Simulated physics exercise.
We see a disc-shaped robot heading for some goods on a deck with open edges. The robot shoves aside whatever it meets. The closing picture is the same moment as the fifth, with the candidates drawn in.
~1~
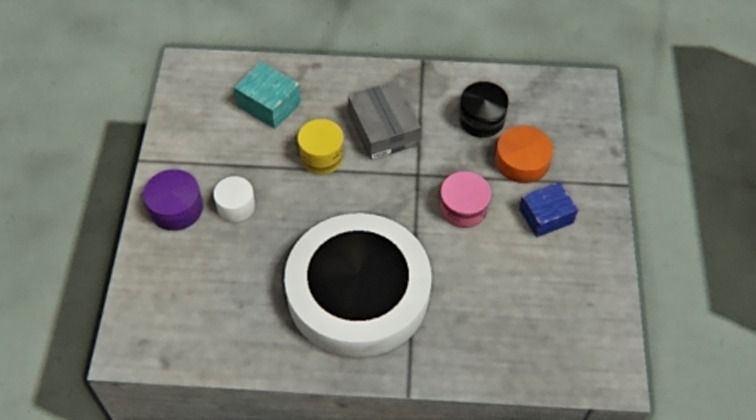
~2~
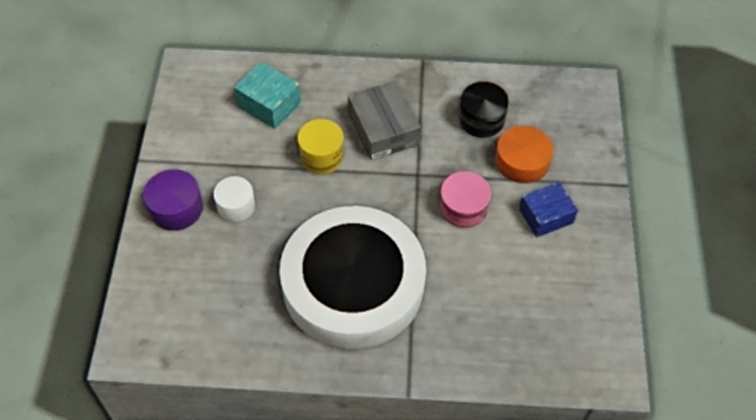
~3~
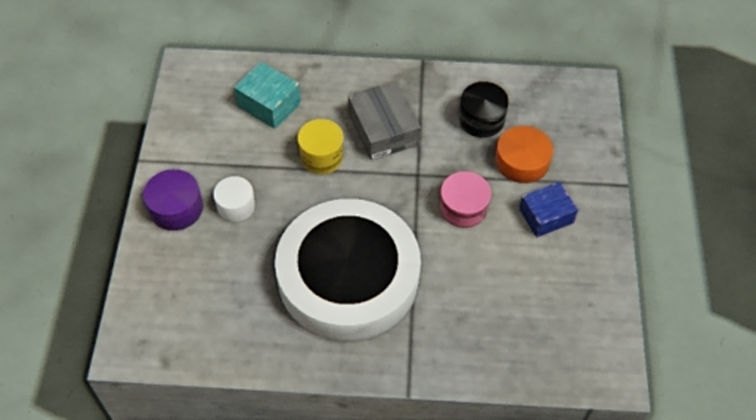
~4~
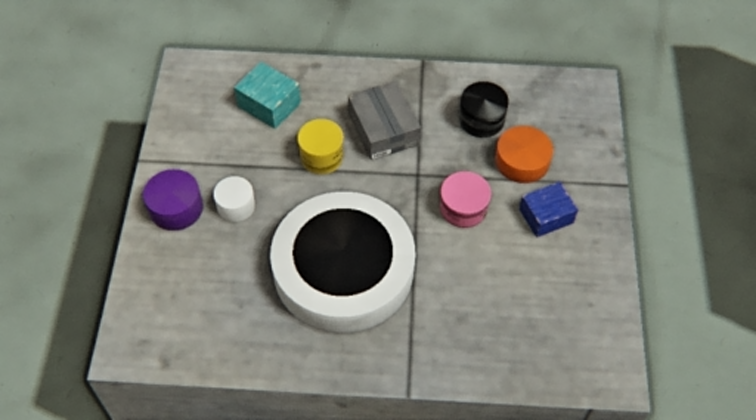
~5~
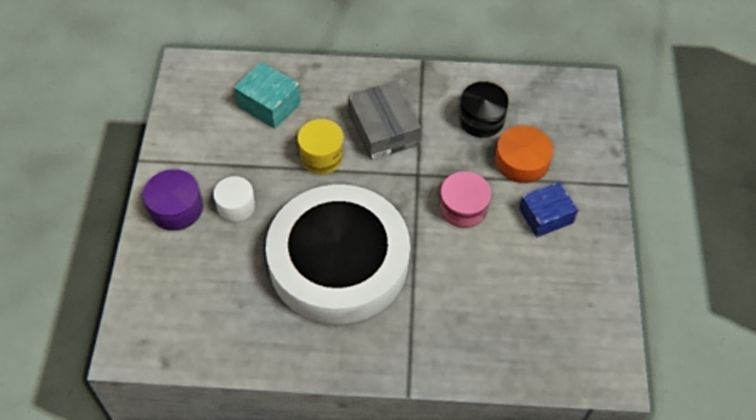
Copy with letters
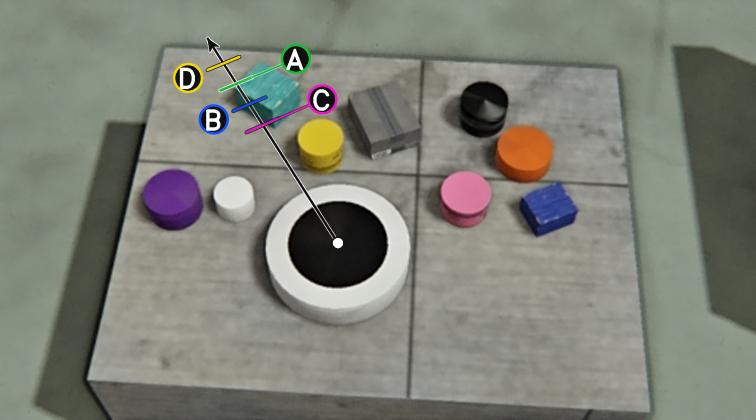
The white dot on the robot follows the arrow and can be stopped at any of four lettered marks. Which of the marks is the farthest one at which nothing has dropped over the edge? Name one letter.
All is well up to B.
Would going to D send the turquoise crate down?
By then, yes.
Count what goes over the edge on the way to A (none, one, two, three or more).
By then, one.
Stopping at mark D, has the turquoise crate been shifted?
Yes.
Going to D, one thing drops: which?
It is the turquoise crate.
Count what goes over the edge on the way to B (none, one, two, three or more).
The count is none.
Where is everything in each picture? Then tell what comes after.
In the first frame, pink pail (465, 200); black canister (483, 110); blue crate (548, 209).
In the second frame, robot (353, 276); white canister (235, 199).
In the third frame, robot (348, 268); turquoise crate (268, 95).
In the fourth frame, robot (343, 260); orange canister (524, 154).
In the fifth frame, robot (339, 253); pink pail (465, 200); black canister (483, 110); blue crate (548, 209).
On the copy, A at (236, 84); B at (250, 104); C at (263, 125); D at (224, 64); the arrow from (338, 243) to (207, 38); the white dot at (338, 243).
On B. First, robot (305, 200); white canister (220, 192); yellow pail (318, 128).
Then, robot (273, 150); purple canister (162, 202); turquoise crate (262, 76).
Finally, robot (252, 116); turquoise crate (260, 49); purple canister (162, 202); nothing has fallen.
By contrast, A drops the turquoise crate; C is safe but short; D drops the turquoise crate.
